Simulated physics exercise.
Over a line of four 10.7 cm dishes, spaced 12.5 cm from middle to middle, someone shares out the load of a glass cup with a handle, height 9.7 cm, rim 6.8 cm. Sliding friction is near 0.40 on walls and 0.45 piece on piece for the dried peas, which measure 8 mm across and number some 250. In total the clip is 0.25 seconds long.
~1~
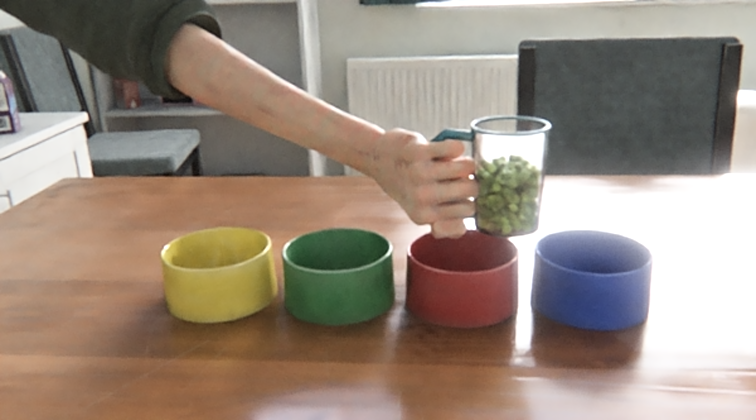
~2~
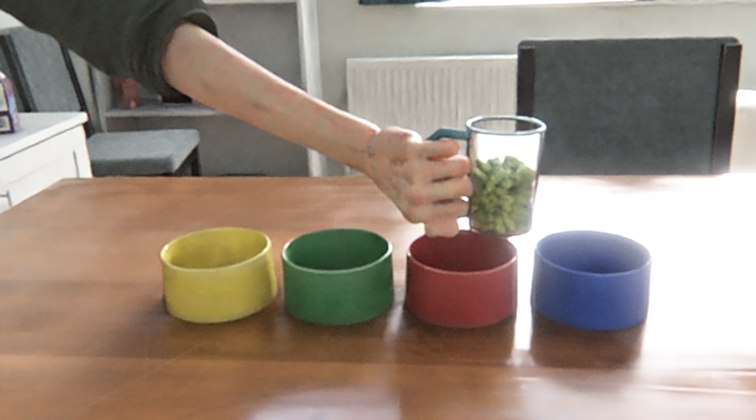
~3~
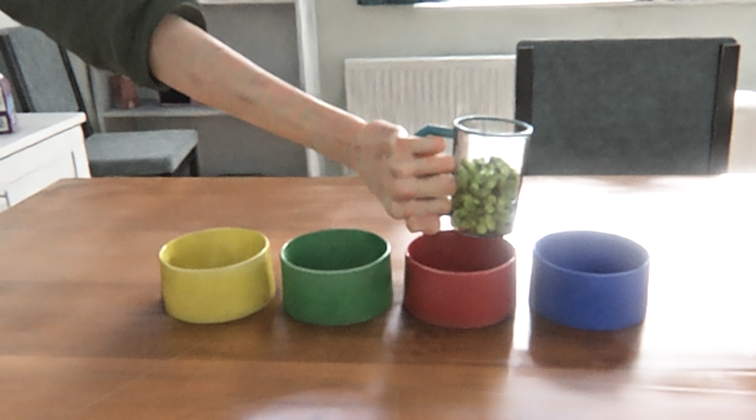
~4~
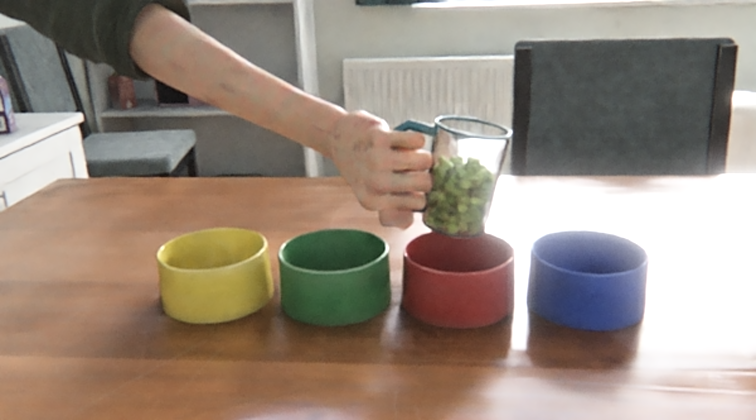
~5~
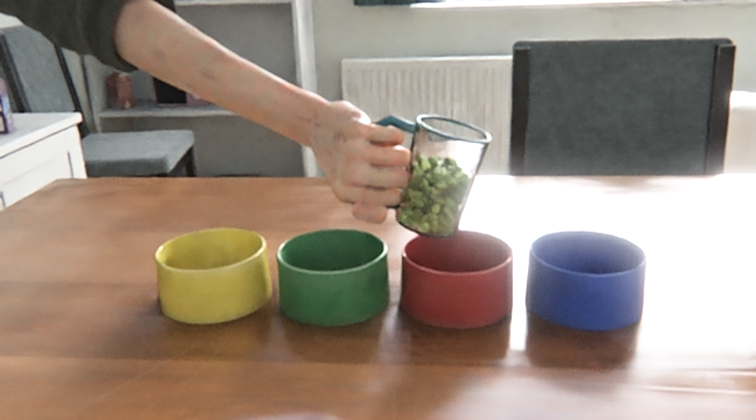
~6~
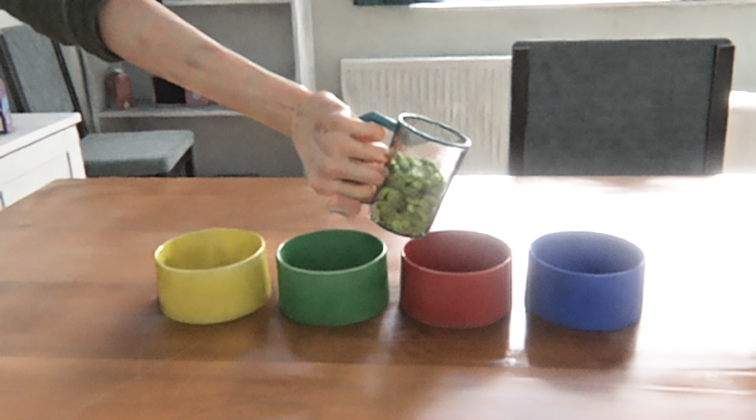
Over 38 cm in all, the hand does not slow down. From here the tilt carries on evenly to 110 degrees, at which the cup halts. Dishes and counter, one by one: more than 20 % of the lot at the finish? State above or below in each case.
In each case: Red below, blue below, green below, yellow above, counter below.
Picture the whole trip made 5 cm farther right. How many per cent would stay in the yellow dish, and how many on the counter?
Yellow 100; counter 0.
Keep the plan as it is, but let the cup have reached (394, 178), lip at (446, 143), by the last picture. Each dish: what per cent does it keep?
Then red 0, blue 0, green 0, and yellow 100.
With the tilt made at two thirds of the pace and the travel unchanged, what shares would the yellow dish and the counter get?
Result - yellow: 100; counter: 0.
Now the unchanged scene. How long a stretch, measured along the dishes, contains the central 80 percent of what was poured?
Roughly 6 centimetres.
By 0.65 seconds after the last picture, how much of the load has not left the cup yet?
Near 100 per cent of the load.
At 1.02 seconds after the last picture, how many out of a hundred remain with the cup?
About 75 per cent.
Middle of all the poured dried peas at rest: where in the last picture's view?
(214, 283) or so.
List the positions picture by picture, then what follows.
Cup at (508, 177), tilt 0 degrees, lip at (548, 125), moved 0.0 cm; middle of the pieces at (504, 191); blue dish at (593, 251); red dish at (462, 250); green dish at (337, 249); yellow dish at (217, 248), in the first picture.
Cup at (503, 177), tilt 1 degrees, lip at (544, 126), moved 0.5 cm; middle of the pieces at (498, 191), in the second picture.
Cup at (487, 177), tilt 5 degrees, lip at (530, 129), moved 1.8 cm; middle of the pieces at (481, 191), in the third picture.
Cup at (463, 177), tilt 10 degrees, lip at (510, 134), moved 3.9 cm; middle of the pieces at (456, 190), in the fourth picture.
Cup at (439, 178), tilt 16 degrees, lip at (489, 139), moved 5.9 cm; middle of the pieces at (432, 190), in the fifth picture.
Cup at (416, 178), tilt 21 degrees, lip at (469, 144), moved 8.1 cm; middle of the pieces at (407, 189); blue dish at (586, 251); red dish at (456, 250); green dish at (331, 249); yellow dish at (210, 249), in the sixth picture.
Then, 0.39 s after the last picture, tilt 64 degrees; cup holds 100 %.
Then, 0.65 s after the last picture, tilt 92 degrees; cup holds 100 %.
Then, 1.02 s after the last picture, tilt 110 degrees; cup holds 75 %, yellow 25 %.
In the end, red 0 %, blue 0 %, green 0 %, yellow 100 %, counter 0 %.
